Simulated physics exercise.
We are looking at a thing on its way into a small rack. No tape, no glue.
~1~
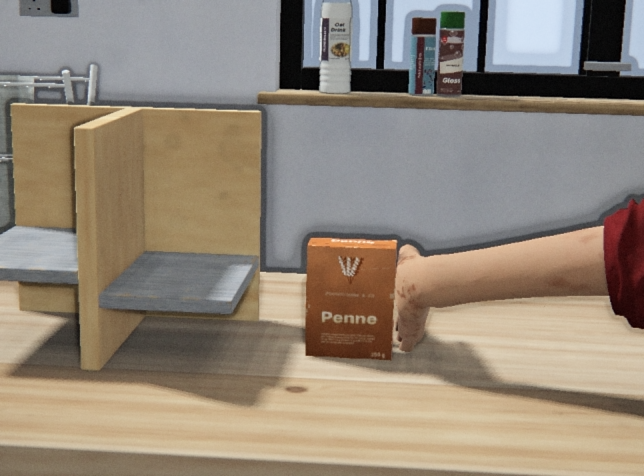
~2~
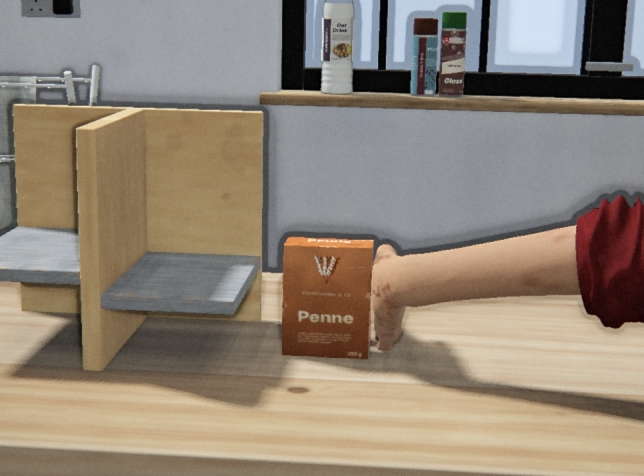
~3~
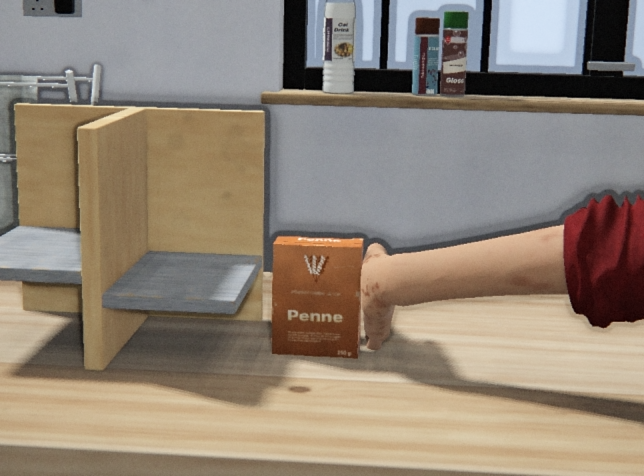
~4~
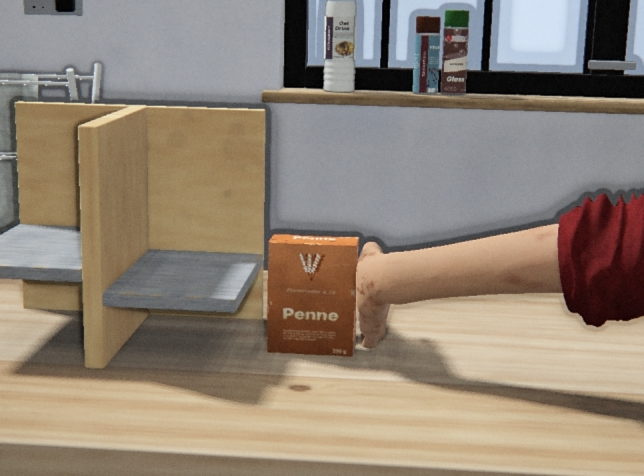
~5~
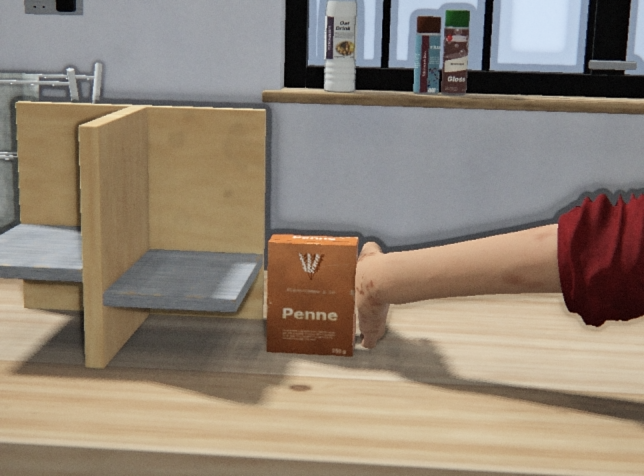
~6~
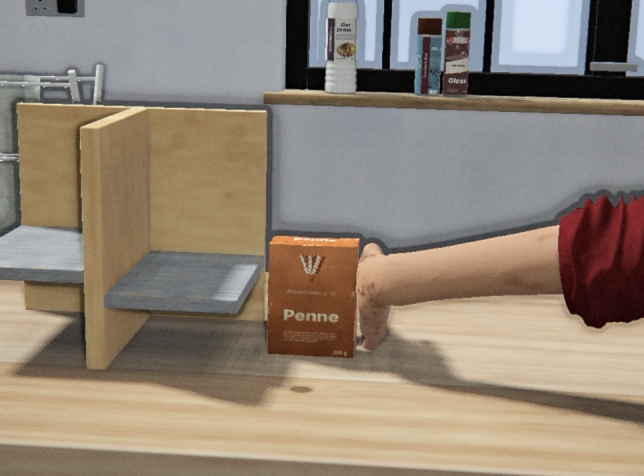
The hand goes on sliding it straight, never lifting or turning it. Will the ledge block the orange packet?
I expect it will get stuck there.
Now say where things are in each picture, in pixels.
The first picture shows hand sliding it forward; orange packet (351, 298); shelf (115, 231).
The second picture shows hand sliding it forward; orange packet (327, 298); shelf (117, 232).
The third picture shows hand sliding it forward; orange packet (318, 297); shelf (118, 231).
The fourth picture shows hand sliding it forward; orange packet (313, 295); shelf (119, 229).
The fifth picture shows hand sliding it forward; orange packet (313, 295); shelf (119, 229).
The sixth picture shows hand sliding it forward; orange packet (313, 297); shelf (120, 231).
Then, 0.20 s past the last view, orange packet sliding up to the opening near (305, 296).
Then, 0.26 s past the last view, orange packet sliding up to the opening near (296, 296).
Then, 0.76 s past the last view, orange packet stopped at the opening near (295, 296).
Finally, the orange packet catches on the edge, near (295, 296).
